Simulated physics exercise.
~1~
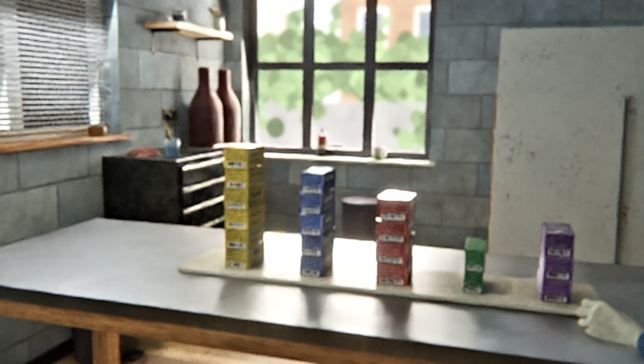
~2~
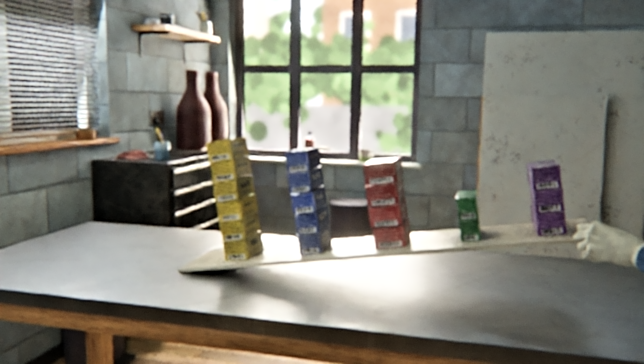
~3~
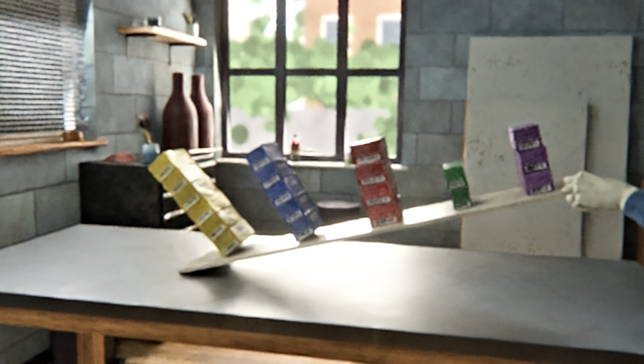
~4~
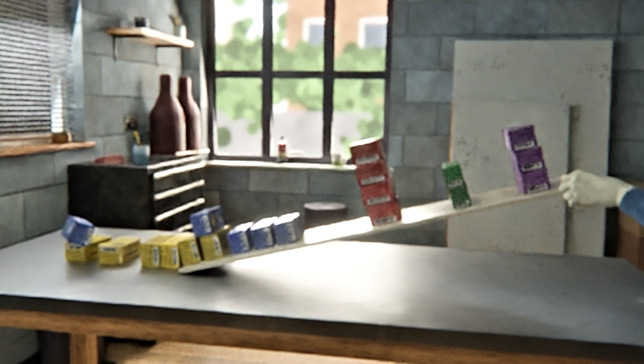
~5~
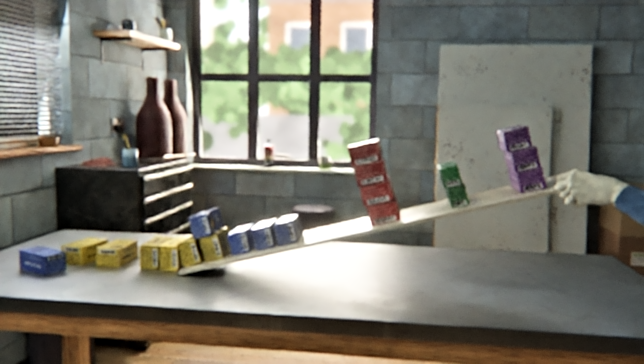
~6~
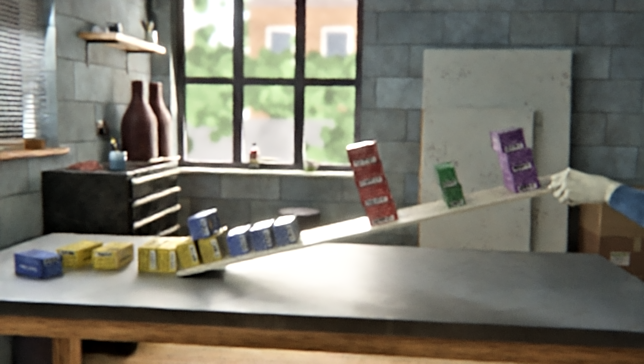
The video shows a gloved hand raising the right end of a board holding five stacks of small packets on a table. As it tilts, the yellow and blue stacks topple leftward and spill, while the red, green and purple stacks stay standing, leaning on the slope.
